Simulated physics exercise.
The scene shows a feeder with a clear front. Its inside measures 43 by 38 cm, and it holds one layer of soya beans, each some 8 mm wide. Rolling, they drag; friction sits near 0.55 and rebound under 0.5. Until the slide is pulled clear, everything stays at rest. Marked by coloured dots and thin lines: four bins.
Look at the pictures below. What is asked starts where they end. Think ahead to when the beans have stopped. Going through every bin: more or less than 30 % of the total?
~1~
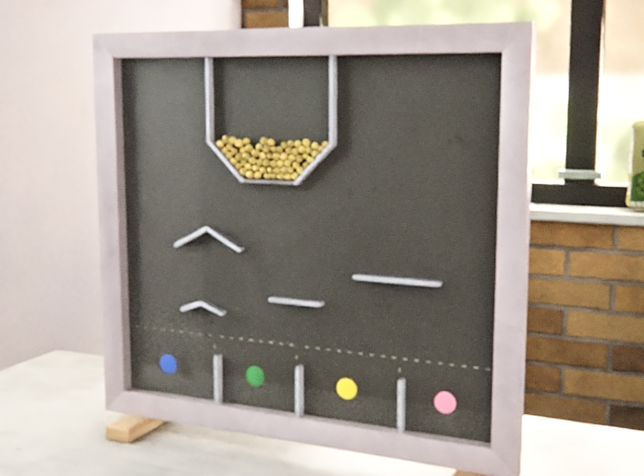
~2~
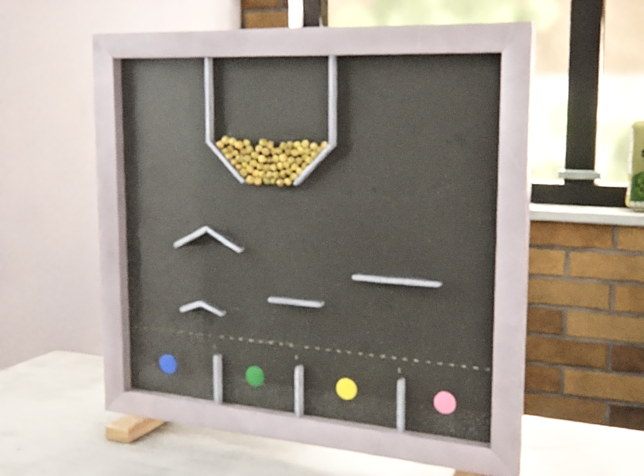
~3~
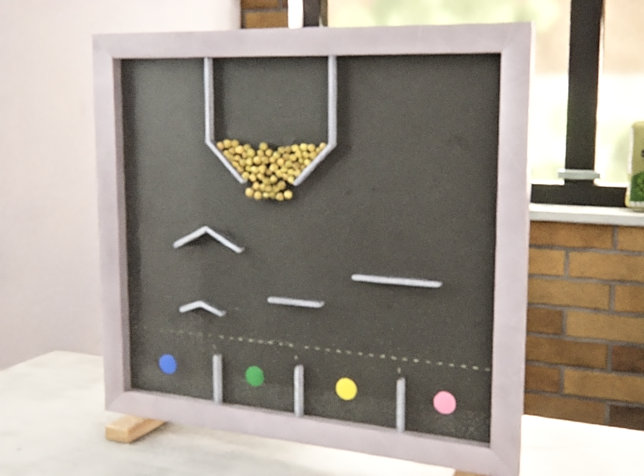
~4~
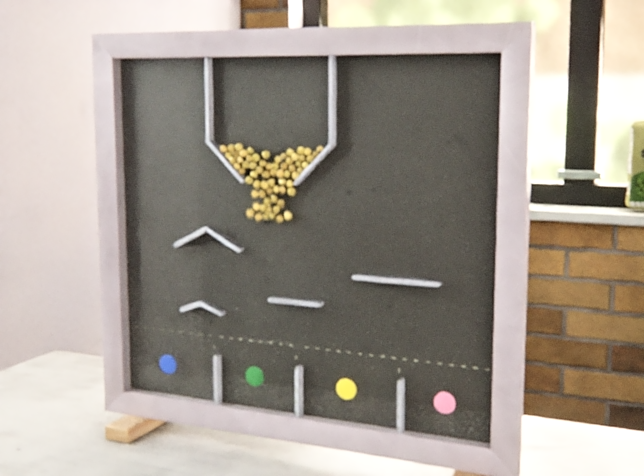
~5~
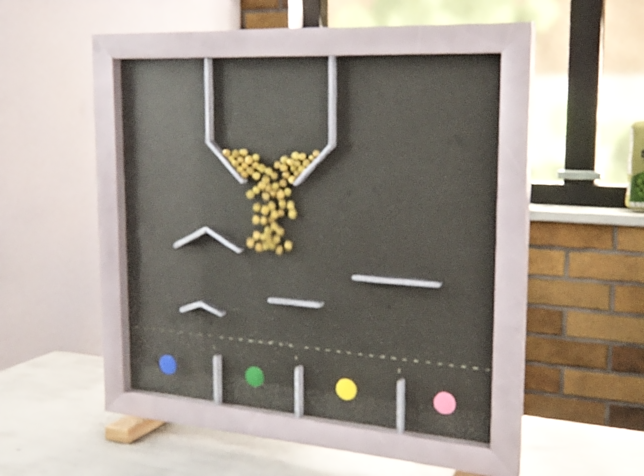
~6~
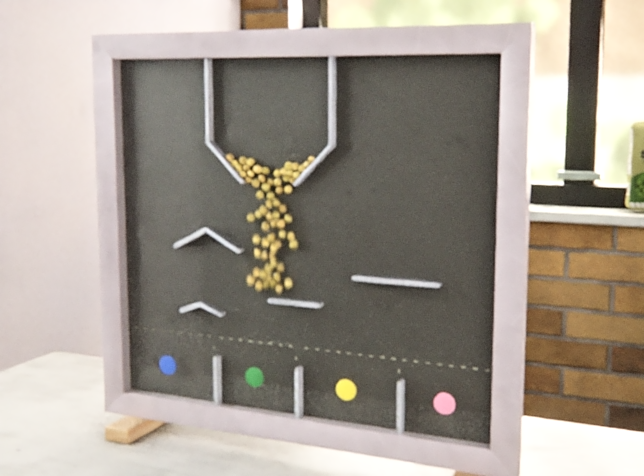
Pink bin less, blue bin less, green bin more, yellow bin less than 30 %.
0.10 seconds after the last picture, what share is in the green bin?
Share: Some 20 per cent.
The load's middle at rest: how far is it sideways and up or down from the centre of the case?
Left: About 3 cm; below: About 16 cm.
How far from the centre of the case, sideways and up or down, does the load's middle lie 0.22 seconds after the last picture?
Left: About 3 cm; below: About 12 cm.
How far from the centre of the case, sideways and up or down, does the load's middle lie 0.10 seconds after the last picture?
About 3 cm left and 5 cm below.
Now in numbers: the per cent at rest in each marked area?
So pink bin ends with 0, blue bin with 5, green bin with 65, and yellow bin with 15.
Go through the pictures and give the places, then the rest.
The first frame shows about 70 beans; load centre (270, 156); pink (445, 403), blue (169, 364), green (255, 376), yellow (347, 389); slide (242, 180) to (300, 183).
The second frame shows load centre (269, 160); 1 out, leading bean (280, 183).
The third frame shows load centre (274, 168); 11 out, leading bean (280, 197).
The fourth frame shows load centre (274, 173); 23 out, leading bean (280, 219).
The fifth frame shows load centre (269, 188); 34 out, leading bean (279, 250).
The sixth frame shows load centre (270, 217); 42 out, leading bean (279, 289); wall ends (217, 358), (299, 368), (401, 382), (184, 309) to (222, 314), (178, 246) to (240, 250), (356, 277) to (439, 285).
Then, 0.10 s later than the last picture, the beans' middle is 3 cm left of and 5 cm below the centre; green 20 %.
Then, 0.22 s later than the last picture, the beans' middle is 3 cm left of and 12 cm below the centre; blue 5 %, green 50 %, yellow 5 %.
Then, 0.45 s later than the last picture, the beans' middle is 3 cm left of and 16 cm below the centre; blue 5 %, green 65 %, yellow 15 %.
At rest 1.5 s after the last picture, pink 0 %, blue 5 %, green 65 %, yellow 15 %, elsewhere 15 %.
